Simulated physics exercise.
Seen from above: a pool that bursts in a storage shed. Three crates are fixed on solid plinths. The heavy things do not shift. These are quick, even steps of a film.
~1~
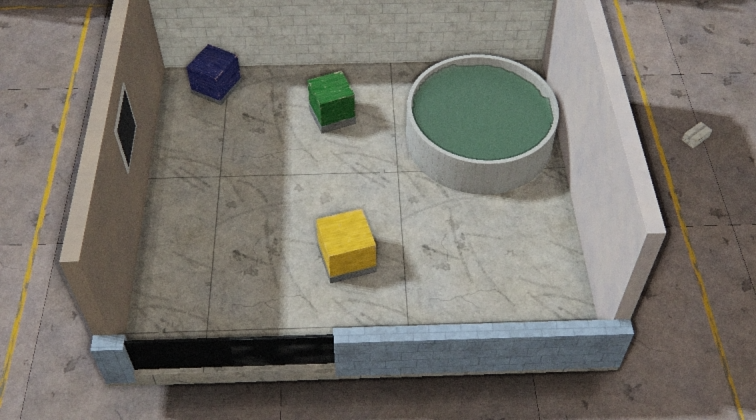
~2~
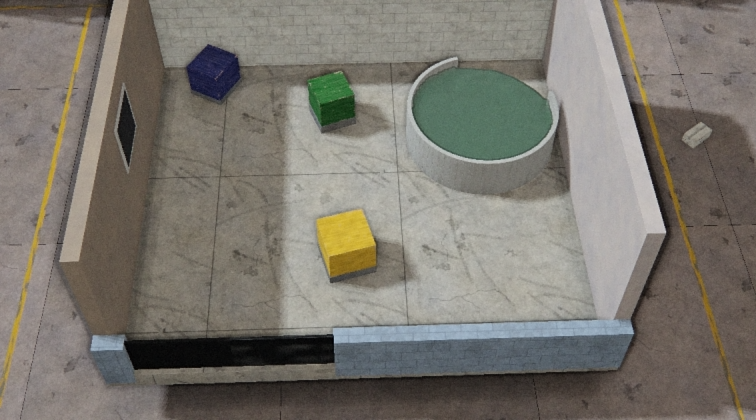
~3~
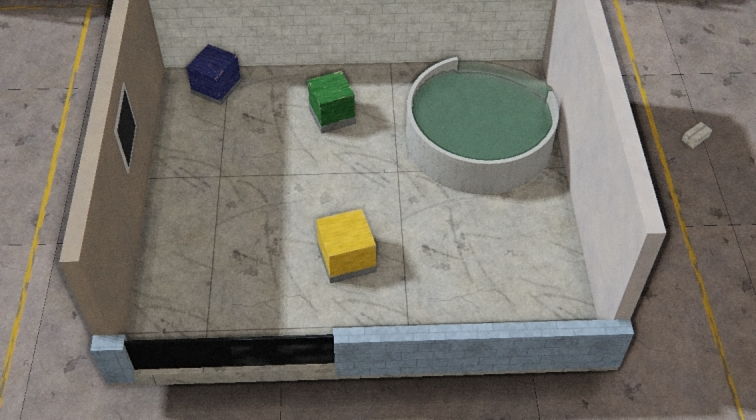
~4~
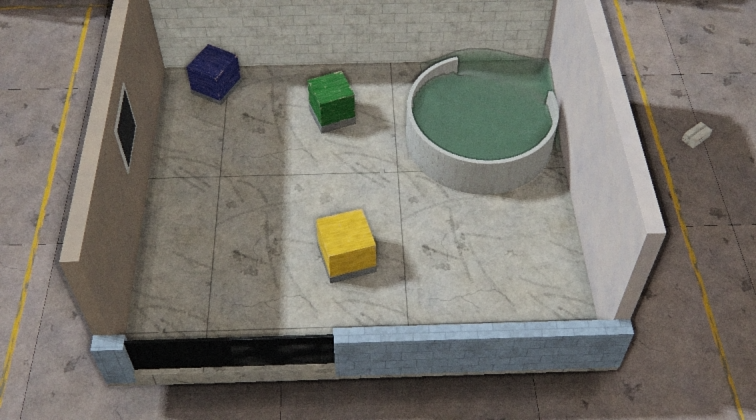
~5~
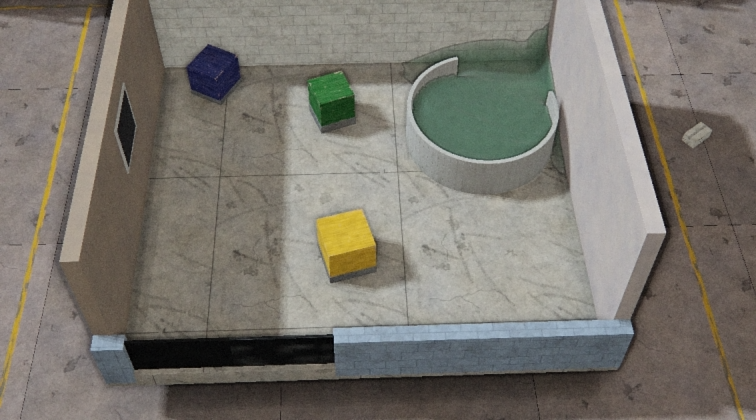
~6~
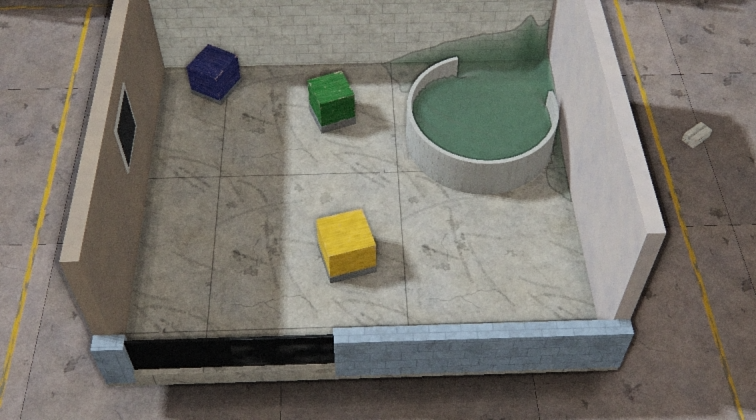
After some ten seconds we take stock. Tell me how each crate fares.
In the end: The yellow crate escapes dry; the green crate is wetted; the blue crate is wetted.
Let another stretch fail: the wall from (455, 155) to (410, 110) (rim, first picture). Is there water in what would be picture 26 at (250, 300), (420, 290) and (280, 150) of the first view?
One after the other: Flooded, wet, awash.
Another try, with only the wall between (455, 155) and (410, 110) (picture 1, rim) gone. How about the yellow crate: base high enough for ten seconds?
The yellow one is wetted.
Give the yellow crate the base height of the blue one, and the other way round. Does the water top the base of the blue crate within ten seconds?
Then: The blue crate is wetted.
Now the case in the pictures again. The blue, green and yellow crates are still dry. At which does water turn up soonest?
It is the crate marked green.
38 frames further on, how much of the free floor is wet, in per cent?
Some 85 per cent.
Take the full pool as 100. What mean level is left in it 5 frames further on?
I make it 60 per cent.
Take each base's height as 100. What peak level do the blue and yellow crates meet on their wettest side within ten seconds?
Near 310 and 70 in a hundred.
A moment on, water covers 15 % of the floor; the yellow crate not reached, the green crate water round its plinth, the blue crate not reached.
Next, water covers 25 % of the floor; the yellow crate not reached, the green crate water round its plinth, the blue crate water round its plinth.
Then, water covers 50 % of the floor; the yellow crate water round its plinth, the green crate water round its plinth, the blue crate water round its plinth.
Later, water covers 85 % of the floor; the yellow crate water round its plinth, the green crate water round its plinth, the blue crate water round its plinth.
In the end, water covers 100 % of the floor; the yellow crate stayed above the water, the green crate was topped, the blue crate was topped.
